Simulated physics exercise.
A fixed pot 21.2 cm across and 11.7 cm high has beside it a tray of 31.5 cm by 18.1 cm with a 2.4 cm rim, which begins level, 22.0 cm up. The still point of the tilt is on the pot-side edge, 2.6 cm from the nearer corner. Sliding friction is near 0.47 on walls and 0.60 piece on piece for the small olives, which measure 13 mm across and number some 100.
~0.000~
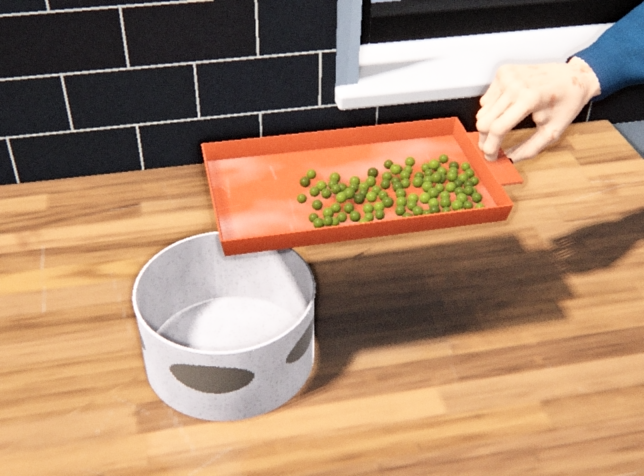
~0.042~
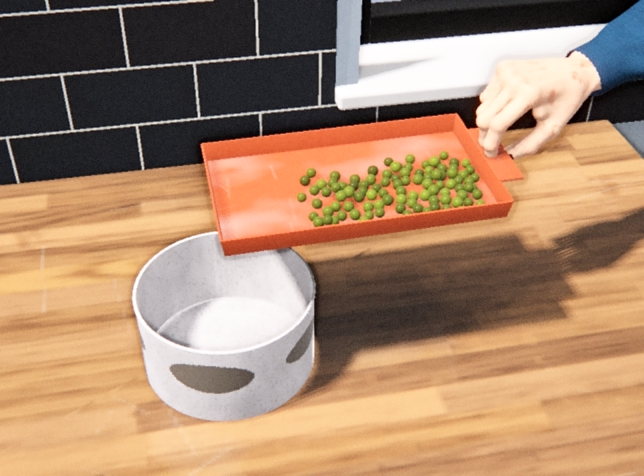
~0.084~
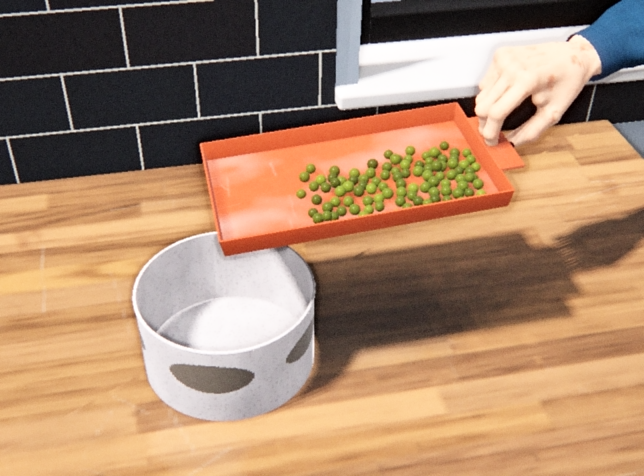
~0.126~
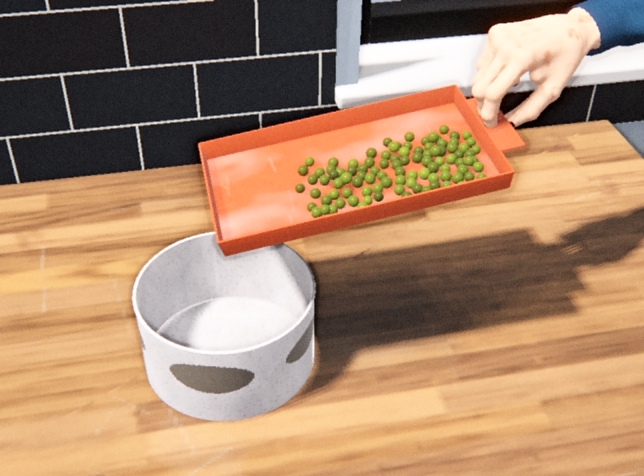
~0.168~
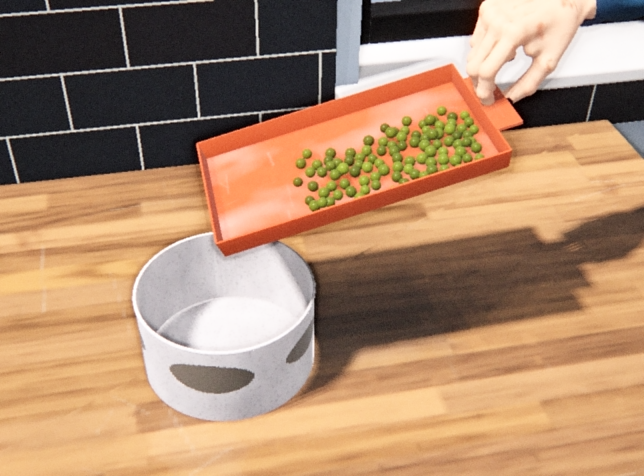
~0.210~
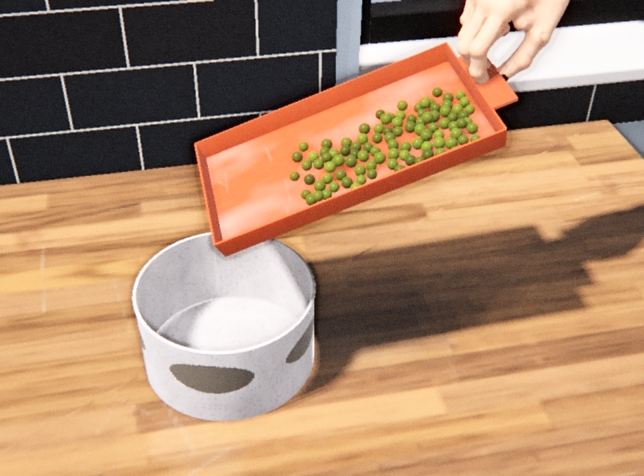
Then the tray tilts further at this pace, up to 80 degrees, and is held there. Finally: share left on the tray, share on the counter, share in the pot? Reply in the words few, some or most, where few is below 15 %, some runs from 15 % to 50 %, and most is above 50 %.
Shares - tray: Some; counter: Some; pot: Some.
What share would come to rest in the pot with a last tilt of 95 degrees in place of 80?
Roughly 55 %.
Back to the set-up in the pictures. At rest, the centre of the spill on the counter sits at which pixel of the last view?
The spill is centred close to (7, 388).
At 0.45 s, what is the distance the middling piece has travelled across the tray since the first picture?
Displacement on the tray: About 5 cm.
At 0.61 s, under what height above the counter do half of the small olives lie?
Some 26 cm.
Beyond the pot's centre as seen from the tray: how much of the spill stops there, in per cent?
Share: Close to 100 %.
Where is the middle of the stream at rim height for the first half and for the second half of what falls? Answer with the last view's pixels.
First near (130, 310), then at (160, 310).
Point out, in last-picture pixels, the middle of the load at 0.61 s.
Approximately (219, 194) in the final picture.
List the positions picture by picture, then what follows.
In the first frame, tray tilt 0 degrees, front corners at (224, 238) and (509, 203); middle of the pieces at (401, 194); pot at (225, 287).
In the second frame, tray tilt 1 degrees, front corners at (224, 238) and (509, 199); middle of the pieces at (401, 192).
In the third frame, tray tilt 4 degrees, front corners at (223, 239) and (510, 188), lowest corner left front; middle of the pieces at (401, 184).
In the fourth frame, tray tilt 8 degrees, front corners at (221, 239) and (509, 170), lowest corner left front; middle of the pieces at (400, 172).
In the fifth frame, tray tilt 14 degrees, front corners at (219, 240) and (507, 149), lowest corner left front; middle of the pieces at (398, 159).
In the sixth frame, tray tilt 19 degrees, front corners at (217, 241) and (502, 128), lowest corner left front; middle of the pieces at (393, 145); pot at (225, 287). Its pace works out near 125 degrees a second.
After 0.45 s, tilt 50 degrees; the tray holds 100 %, the pot 0 %.
Then, at 0.61 s, tilt 70 degrees; the tray holds 100 %, the pot 0 %.
After 0.90 s, tilt 80 degrees; the tray holds 35 %, the pot 20 %.
In the end, at 1.8 s, tray 30 %, counter 40 %, pot 25 %.
